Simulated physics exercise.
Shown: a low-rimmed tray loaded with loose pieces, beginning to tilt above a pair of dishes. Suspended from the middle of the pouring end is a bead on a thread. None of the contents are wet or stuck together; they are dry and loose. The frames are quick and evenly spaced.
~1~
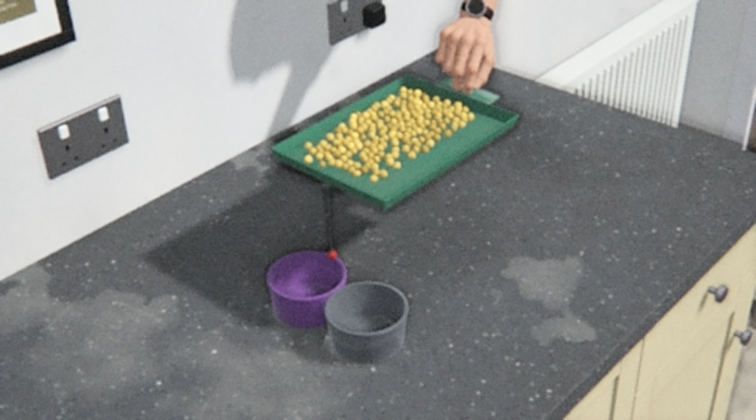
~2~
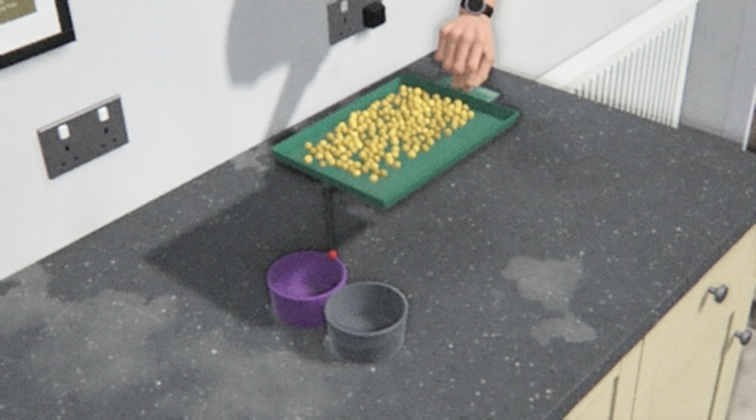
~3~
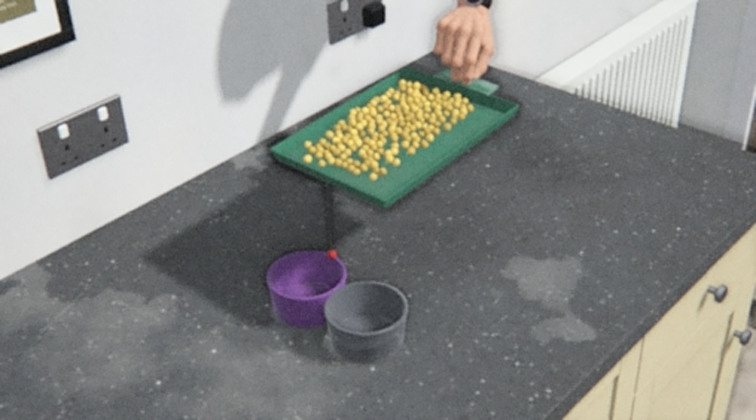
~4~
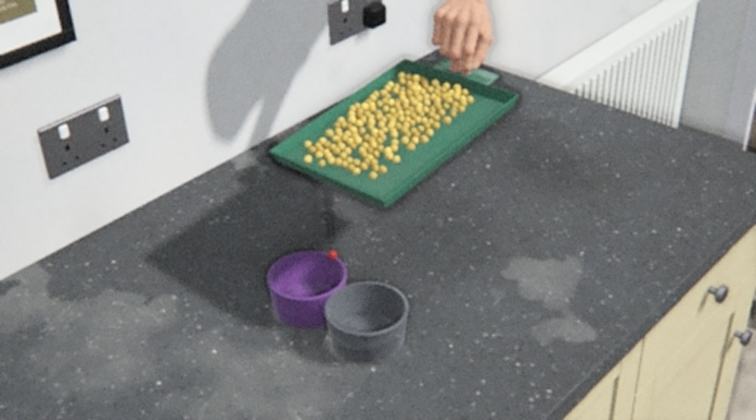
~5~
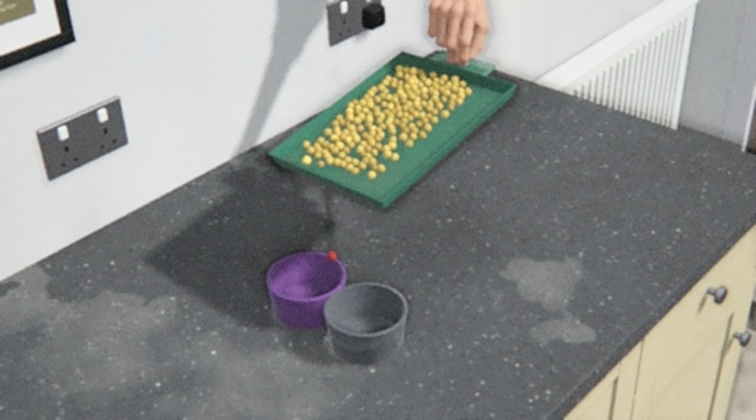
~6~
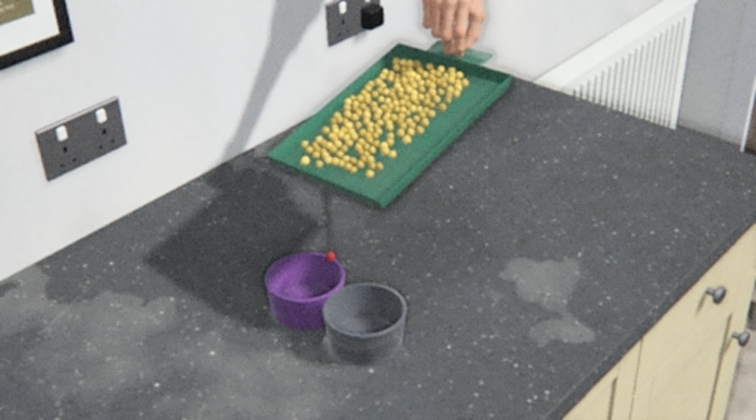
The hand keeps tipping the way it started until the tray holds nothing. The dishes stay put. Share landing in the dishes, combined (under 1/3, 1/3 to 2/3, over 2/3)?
1/3 to 2/3.
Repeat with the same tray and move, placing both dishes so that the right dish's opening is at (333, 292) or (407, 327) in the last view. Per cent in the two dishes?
I'd say about 80 percent, followed by about 20 percent.
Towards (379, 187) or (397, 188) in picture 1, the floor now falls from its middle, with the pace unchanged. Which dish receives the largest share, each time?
Point by point: The right side, then the right side.
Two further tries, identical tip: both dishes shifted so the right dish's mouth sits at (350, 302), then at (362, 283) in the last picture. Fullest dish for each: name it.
First placement: The leftmost one; second placement: The leftmost one.
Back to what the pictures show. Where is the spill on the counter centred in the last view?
Its middle is at roughly (240, 294).
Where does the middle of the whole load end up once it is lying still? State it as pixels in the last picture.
Roughly at (288, 305), give or take.
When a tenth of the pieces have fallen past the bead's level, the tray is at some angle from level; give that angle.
The tilt then is about 100°.
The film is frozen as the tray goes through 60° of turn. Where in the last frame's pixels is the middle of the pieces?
About (317, 136).
Soon after the last picture, tray tipped steeply; nearly all on the tray; a stray few outside both; a stray few in the air.
A little later, tray tipped right over; about half on the tray; a stray few in the right dish; a small part in the left dish; a small part outside both; about a third in the air.
Later still, tray tipped past a quarter turn; a small part in the right dish; about half in the left dish; about half outside both.
At rest, tray tipped past a quarter turn; a small part in the right dish; about half in the left dish; about half outside both.
